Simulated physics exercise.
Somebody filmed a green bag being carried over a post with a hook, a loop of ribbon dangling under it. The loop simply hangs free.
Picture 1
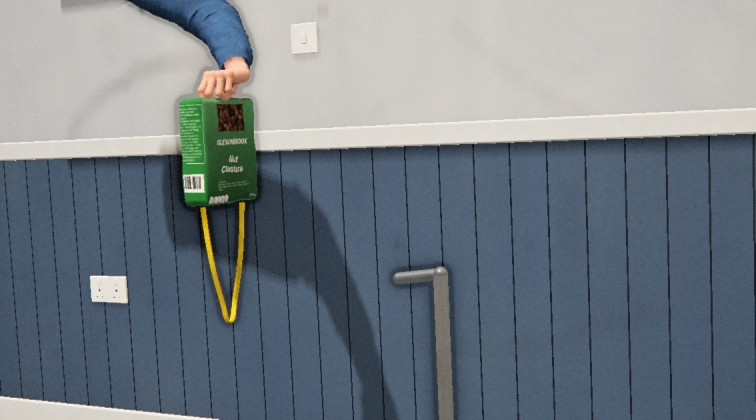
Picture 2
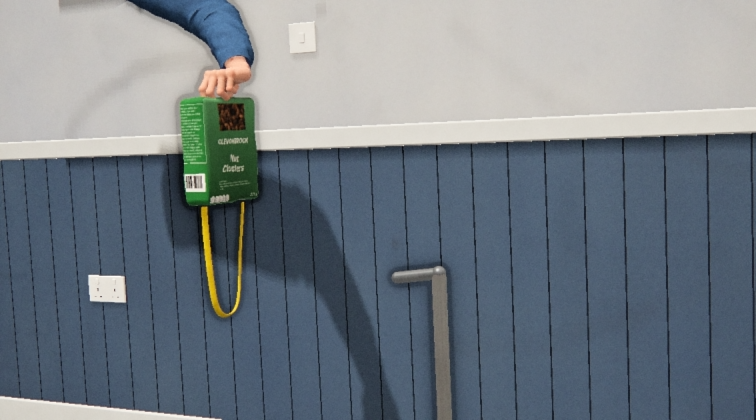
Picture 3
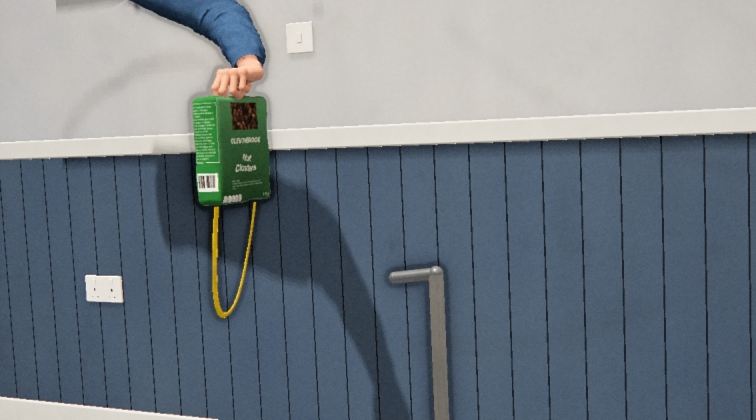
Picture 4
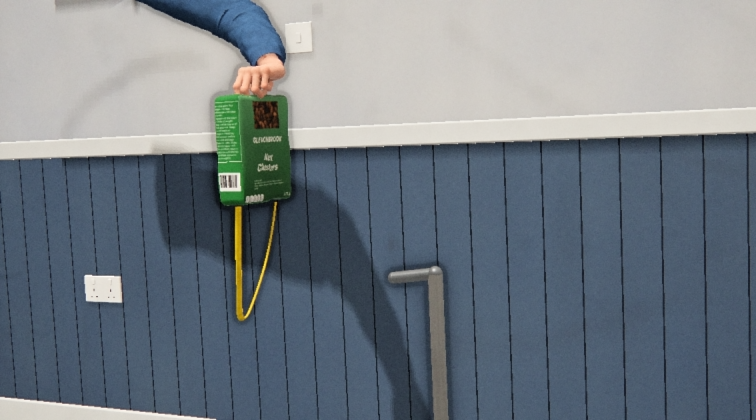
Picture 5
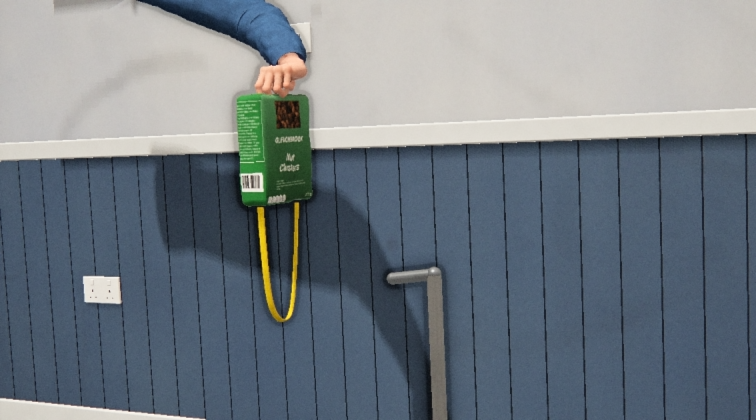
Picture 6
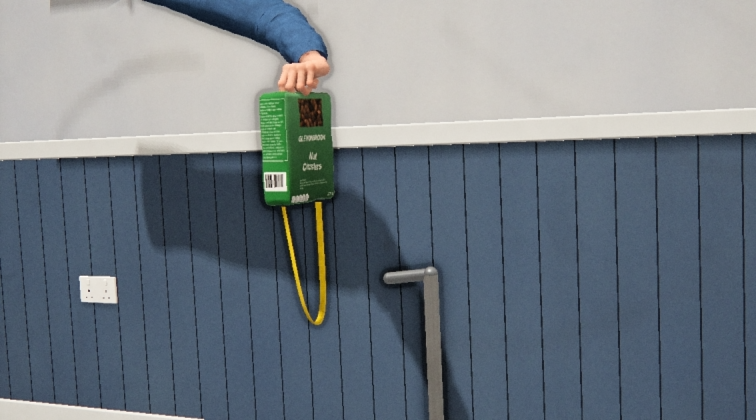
Against a wall with blue panelling below and pale grey above, a hand held up a green bag with a yellow ribbon loop dangling underneath, then carried it slowly right towards a grey hooked post.
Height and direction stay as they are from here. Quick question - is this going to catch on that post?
Yes, it will catch.
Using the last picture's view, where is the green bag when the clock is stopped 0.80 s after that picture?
About (409, 143).
Then, 0.36 s later than the last view, bag nearing the post near (347, 146).
Then, 0.80 s later than the last view, bag over the post near (409, 143).
Then, 1.34 s later than the last view, bag past the post near (490, 140).
Finally, bag past the post near (521, 139); loop tight round the post, hand stopped. The green bag snags on the hook.
